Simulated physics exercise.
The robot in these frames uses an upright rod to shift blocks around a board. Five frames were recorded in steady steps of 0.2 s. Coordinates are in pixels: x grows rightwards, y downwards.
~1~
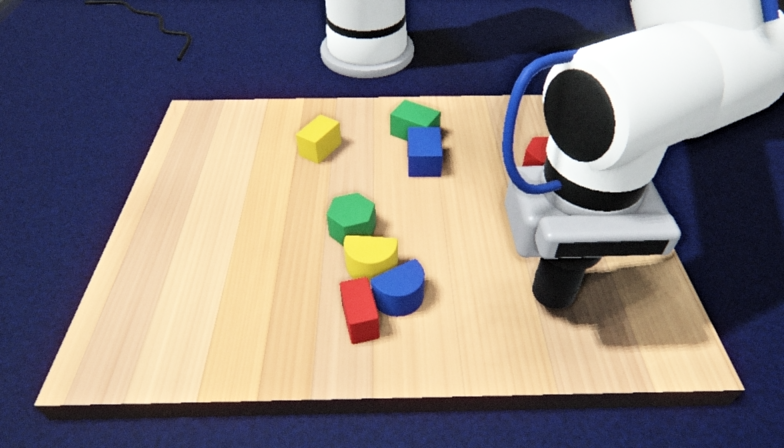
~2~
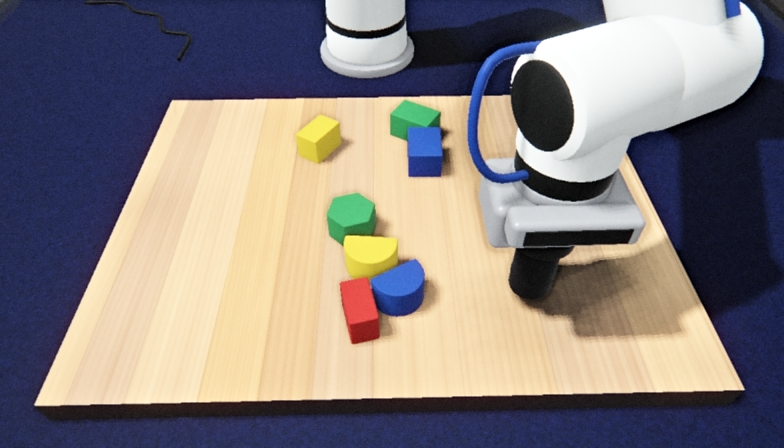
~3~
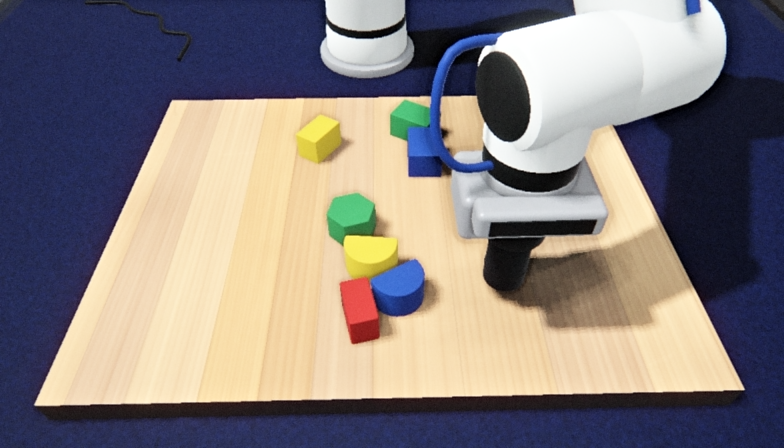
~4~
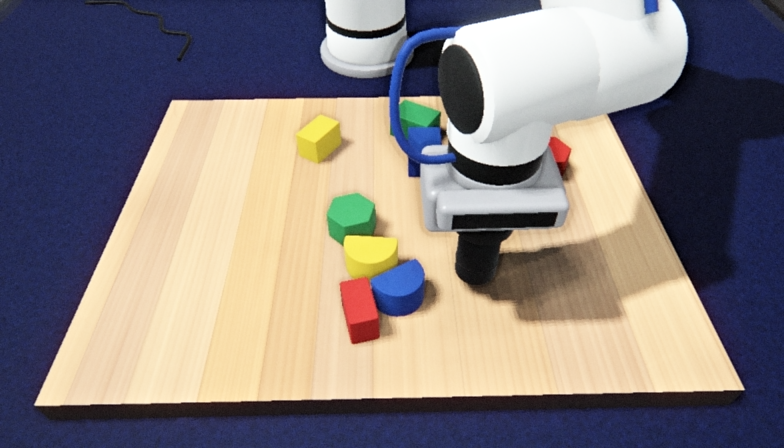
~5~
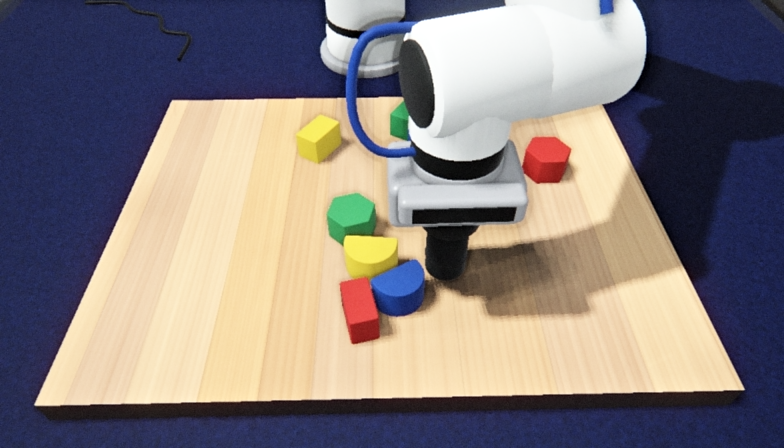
On a wooden board over dark blue cloth, a white robot arm holds a black upright rod at the right, away from scattered coloured blocks. The arm glides steadily left, bringing the rod close to the blue half-round block, uncovering a red block behind it while the blocks stay still.
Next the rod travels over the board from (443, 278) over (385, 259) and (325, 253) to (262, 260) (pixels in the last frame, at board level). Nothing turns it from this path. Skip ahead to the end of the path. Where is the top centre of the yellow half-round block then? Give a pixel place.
In the picture, it is at (258, 270).
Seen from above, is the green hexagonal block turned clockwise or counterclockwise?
From overhead, clockwise.
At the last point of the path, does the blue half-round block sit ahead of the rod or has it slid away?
I think the rod loses the blue half-round block somewhere along the way.
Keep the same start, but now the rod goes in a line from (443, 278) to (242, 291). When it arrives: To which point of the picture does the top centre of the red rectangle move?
Expect it around (330, 334).
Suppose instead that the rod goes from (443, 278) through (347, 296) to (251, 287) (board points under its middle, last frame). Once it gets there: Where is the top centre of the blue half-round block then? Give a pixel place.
It is going to be at (292, 314).
What follows on the original path. One third of the way, rod (382, 246); red rectangle (351, 304), turned 15° anticlockwise; yellow half-round block (338, 246), turned 30° anticlockwise; blue half-round block (382, 275), turned 50° anticlockwise.
Two thirds of the way, rod (322, 241); green hexagonal block (338, 200), turned 20° clockwise; red rectangle (351, 304), turned 15° anticlockwise; yellow half-round block (290, 256), turned 90° anticlockwise; blue half-round block (382, 275), turned 50° anticlockwise.
At the end, rod (259, 248); green hexagonal block (338, 200), turned 20° clockwise; red rectangle (351, 304), turned 15° anticlockwise; yellow half-round block (258, 270), turned 165° anticlockwise; blue half-round block (382, 275), turned 50° anticlockwise.
